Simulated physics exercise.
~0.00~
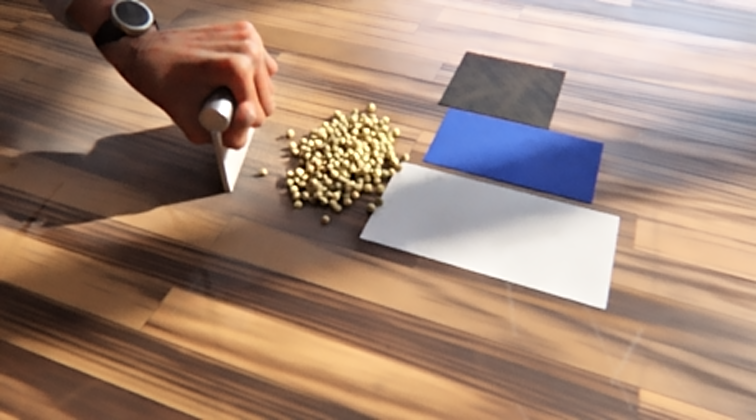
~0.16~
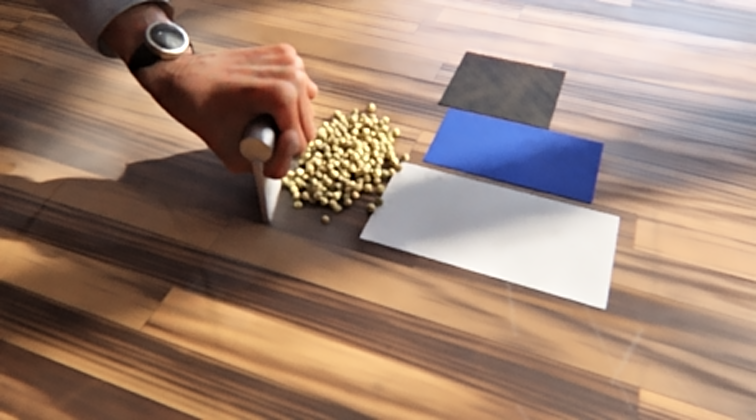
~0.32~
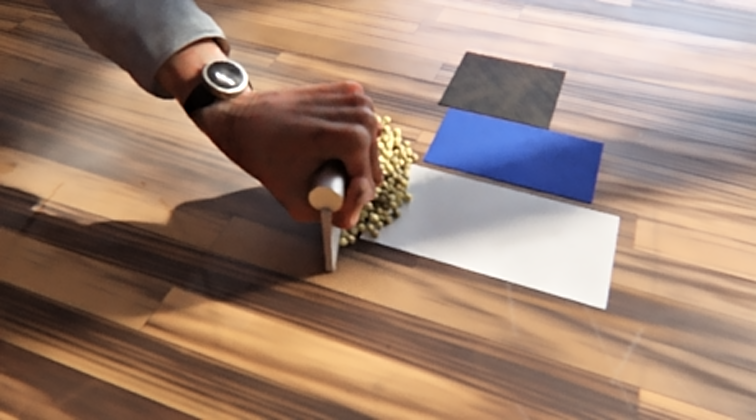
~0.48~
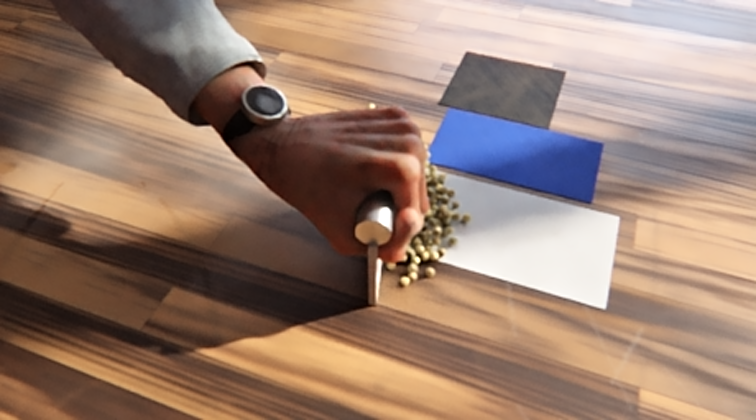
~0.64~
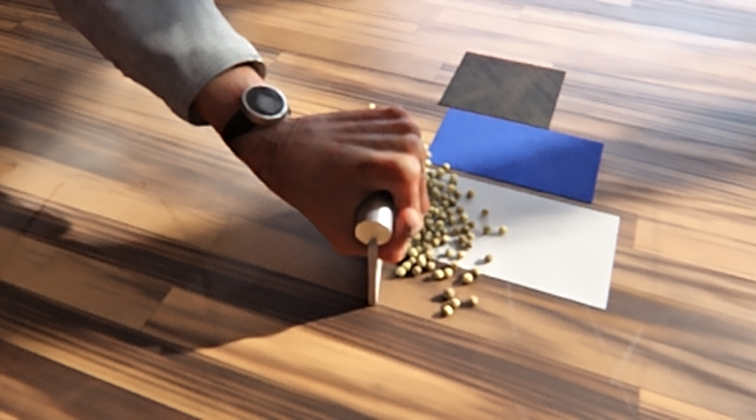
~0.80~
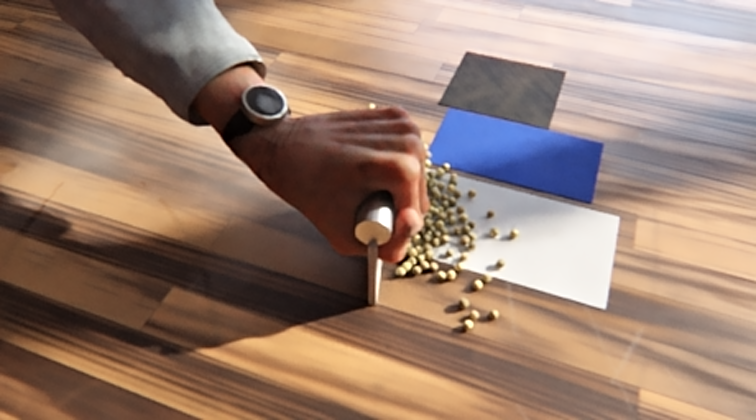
A hand pushes soya beans rightward with a scraper, leaving some on the white mat.
